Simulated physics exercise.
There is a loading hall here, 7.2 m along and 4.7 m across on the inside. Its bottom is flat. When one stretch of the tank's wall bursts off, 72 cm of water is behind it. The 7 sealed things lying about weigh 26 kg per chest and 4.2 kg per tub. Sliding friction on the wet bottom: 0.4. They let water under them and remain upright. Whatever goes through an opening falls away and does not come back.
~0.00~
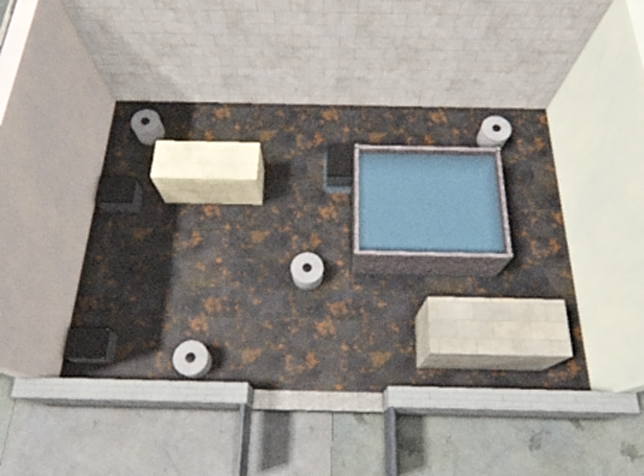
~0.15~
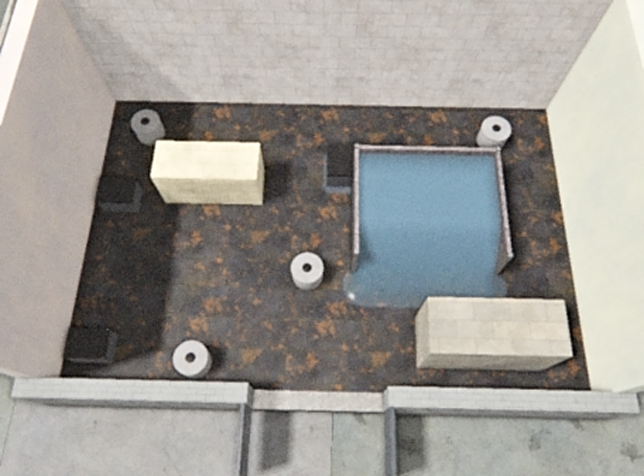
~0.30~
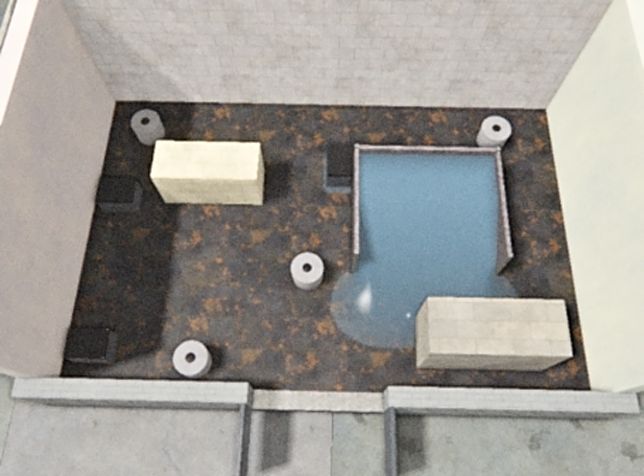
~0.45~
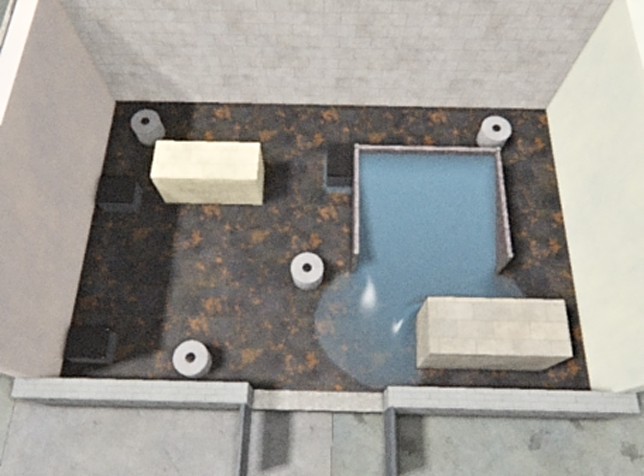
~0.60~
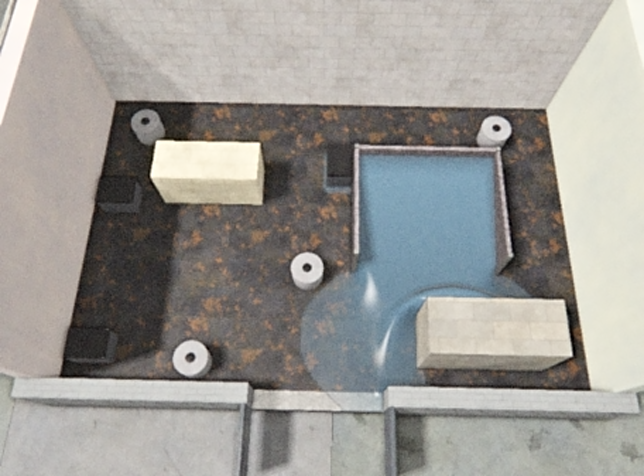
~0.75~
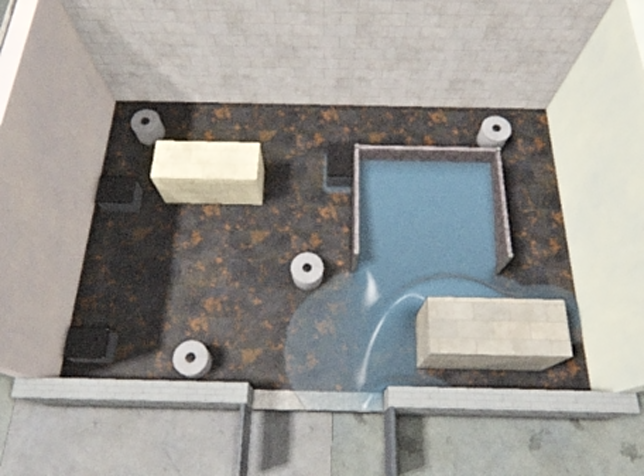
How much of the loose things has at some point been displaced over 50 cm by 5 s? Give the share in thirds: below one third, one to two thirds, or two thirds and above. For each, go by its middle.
A fair number, one to two in three.
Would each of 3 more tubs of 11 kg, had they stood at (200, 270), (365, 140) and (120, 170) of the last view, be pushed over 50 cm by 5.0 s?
Respectively: A smaller shift, a smaller shift, a smaller shift.
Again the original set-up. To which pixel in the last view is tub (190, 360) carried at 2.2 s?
About (155, 326), give or take.
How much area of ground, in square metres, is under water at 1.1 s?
The covered patch comes to about 9.5 m2.
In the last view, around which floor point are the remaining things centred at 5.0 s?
Roughly at (218, 203).
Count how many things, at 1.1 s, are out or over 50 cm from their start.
My count gives 0.
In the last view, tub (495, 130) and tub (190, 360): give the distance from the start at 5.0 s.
In turn: 200 cm, 250 cm.
After 1.1 s 0 of 7 are over 50 cm from their spots; 0 afloat.
After 2.2 s 1 of 7 are over 50 cm from their spots; 0 afloat.
After 3.5 s 2 of 7 are over 50 cm from their spots; 0 afloat.
After 5.0 s 3 of 7 are over 50 cm from their spots, and 3 have been at some point; 2 afloat.
